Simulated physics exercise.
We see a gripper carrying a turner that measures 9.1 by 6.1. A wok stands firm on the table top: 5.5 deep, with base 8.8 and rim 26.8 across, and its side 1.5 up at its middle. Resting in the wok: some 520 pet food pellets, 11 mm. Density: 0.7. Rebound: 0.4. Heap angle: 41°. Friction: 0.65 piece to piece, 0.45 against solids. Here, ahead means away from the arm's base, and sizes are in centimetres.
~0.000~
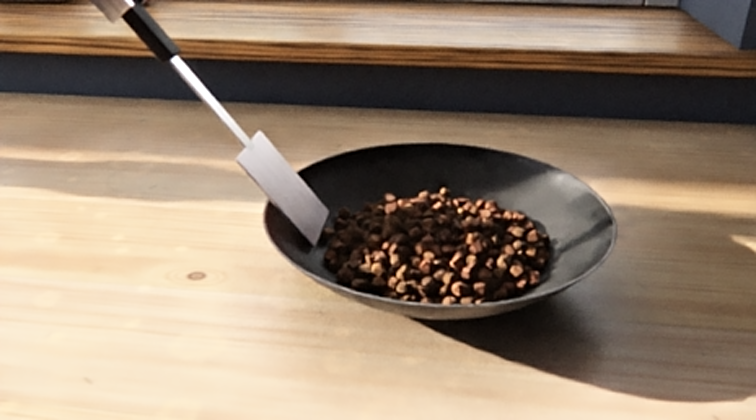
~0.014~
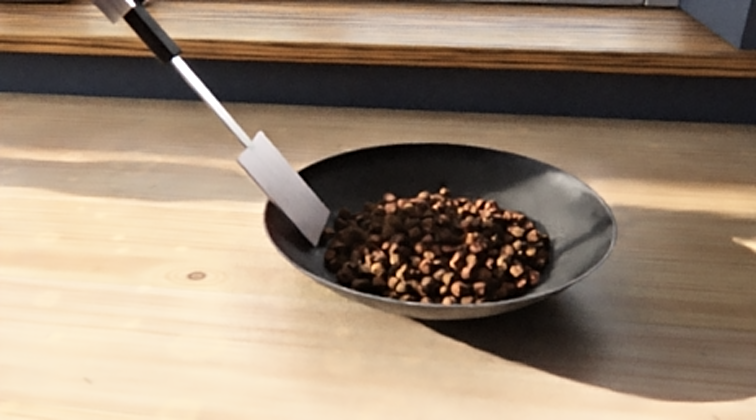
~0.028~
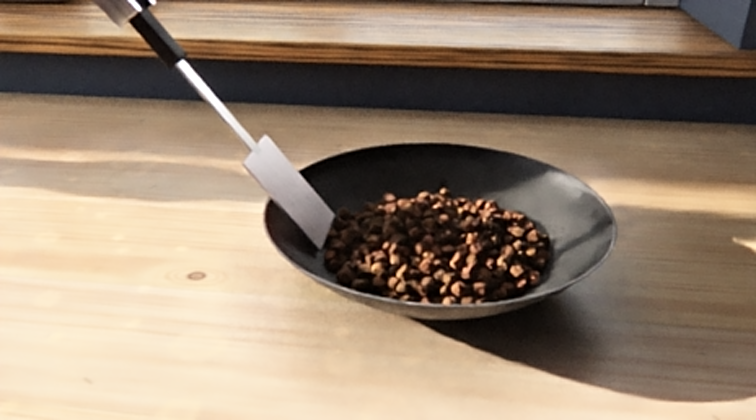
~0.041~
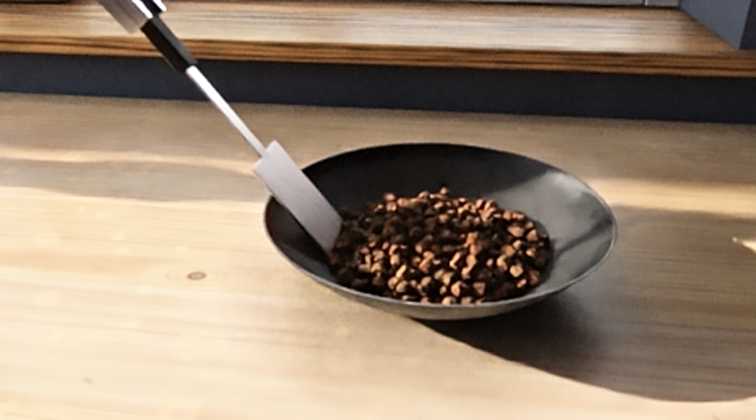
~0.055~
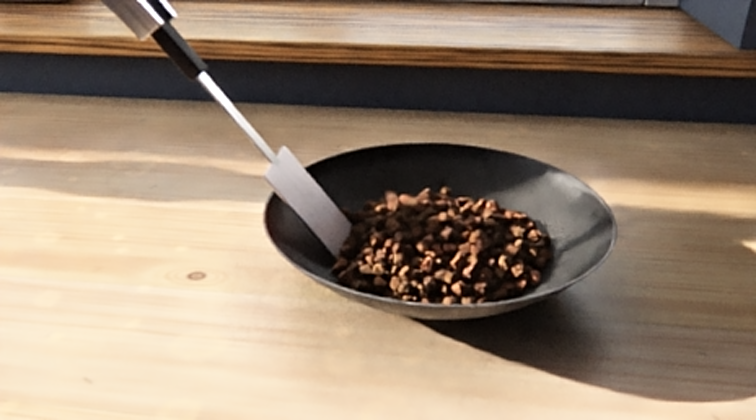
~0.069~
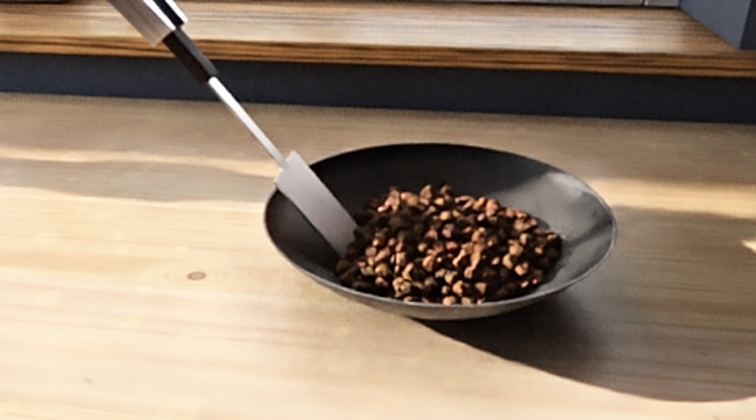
On a wooden table top, a turner slowly pushes brown pellets rightward in a dark wok.
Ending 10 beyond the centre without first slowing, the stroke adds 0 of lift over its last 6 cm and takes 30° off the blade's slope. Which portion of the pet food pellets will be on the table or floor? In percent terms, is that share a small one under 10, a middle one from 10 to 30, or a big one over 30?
A middle one.
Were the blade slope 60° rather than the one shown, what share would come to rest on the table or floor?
I'd expect near 20 percent then.
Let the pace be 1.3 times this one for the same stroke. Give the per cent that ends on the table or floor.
Roughly 20 percent ends on the table or floor.
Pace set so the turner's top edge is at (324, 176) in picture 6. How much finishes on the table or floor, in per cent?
About 35 percent.
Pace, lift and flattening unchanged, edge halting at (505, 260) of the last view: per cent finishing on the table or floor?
Around 5 percent.
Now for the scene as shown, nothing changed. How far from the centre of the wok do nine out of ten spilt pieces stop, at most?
That distance is around 25 cm.
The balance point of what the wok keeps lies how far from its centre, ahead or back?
Ahead, by about 4.5 cm.
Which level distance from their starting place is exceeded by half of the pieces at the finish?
Around 5 cm, measured level.
After 0.18 s, sloping 52°, highest piece 6 above the table; 520 in the wok.
After 0.29 s, sloping 43°, highest piece 8 above the table; 515 in the wok, 5 on the blade or in flight.
After 0.54 s, sloping 22°, highest piece 7 above the table; 417 in the wok, 98 on the table or floor, 5 on the blade or in flight.
After 1.59 s, sloping 22°, highest piece 7 above the table; 417 in the wok, 103 on the table or floor.
In the end, 417 in the wok, 103 on the table or floor. That is 20 % on the table or floor.
